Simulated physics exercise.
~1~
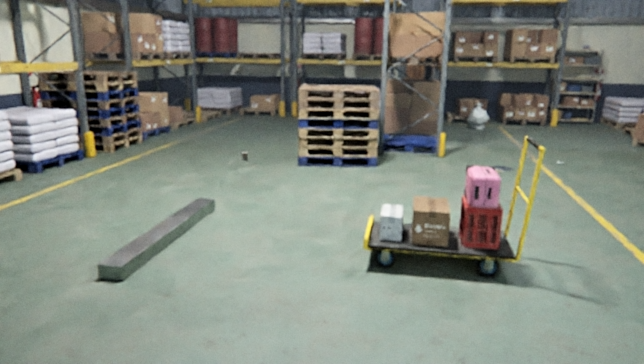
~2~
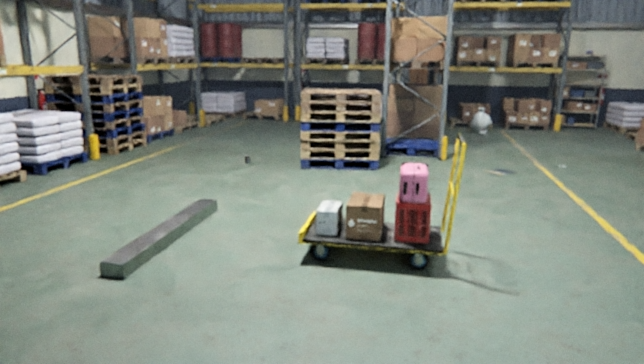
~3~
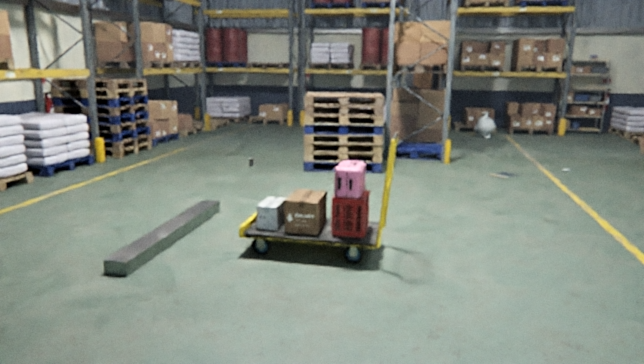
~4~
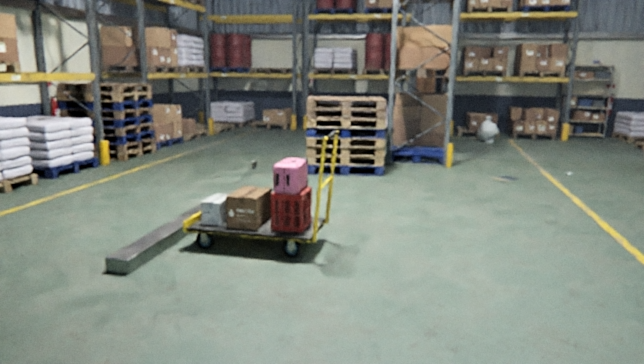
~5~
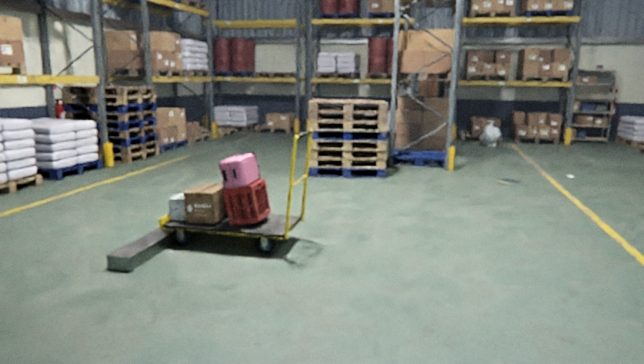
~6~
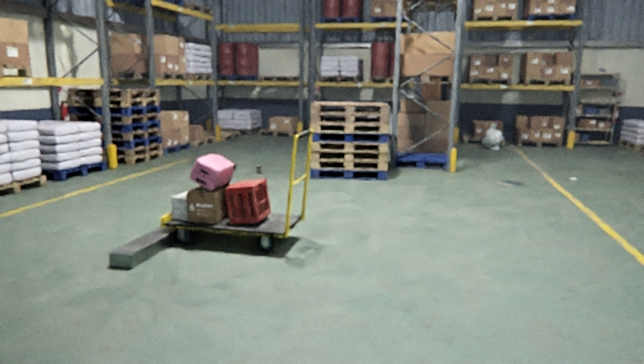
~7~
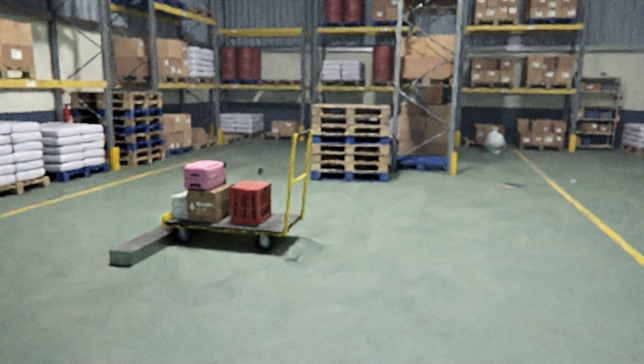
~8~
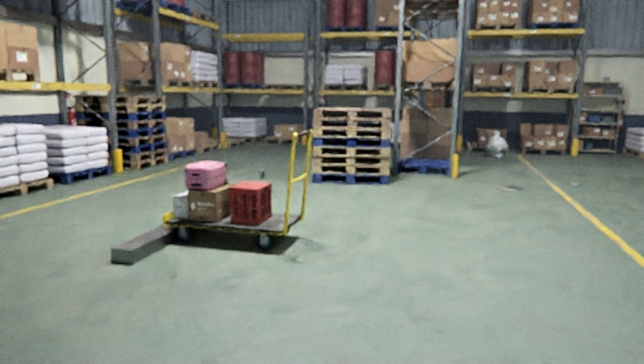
The clip shows a yellow-handled trolley rolling left across a warehouse floor until it stops against a grey kerb. The pink suitcase atop the red crate tips left onto the brown carton, the crate tilts and settles back, and everything comes to rest still on the deck.
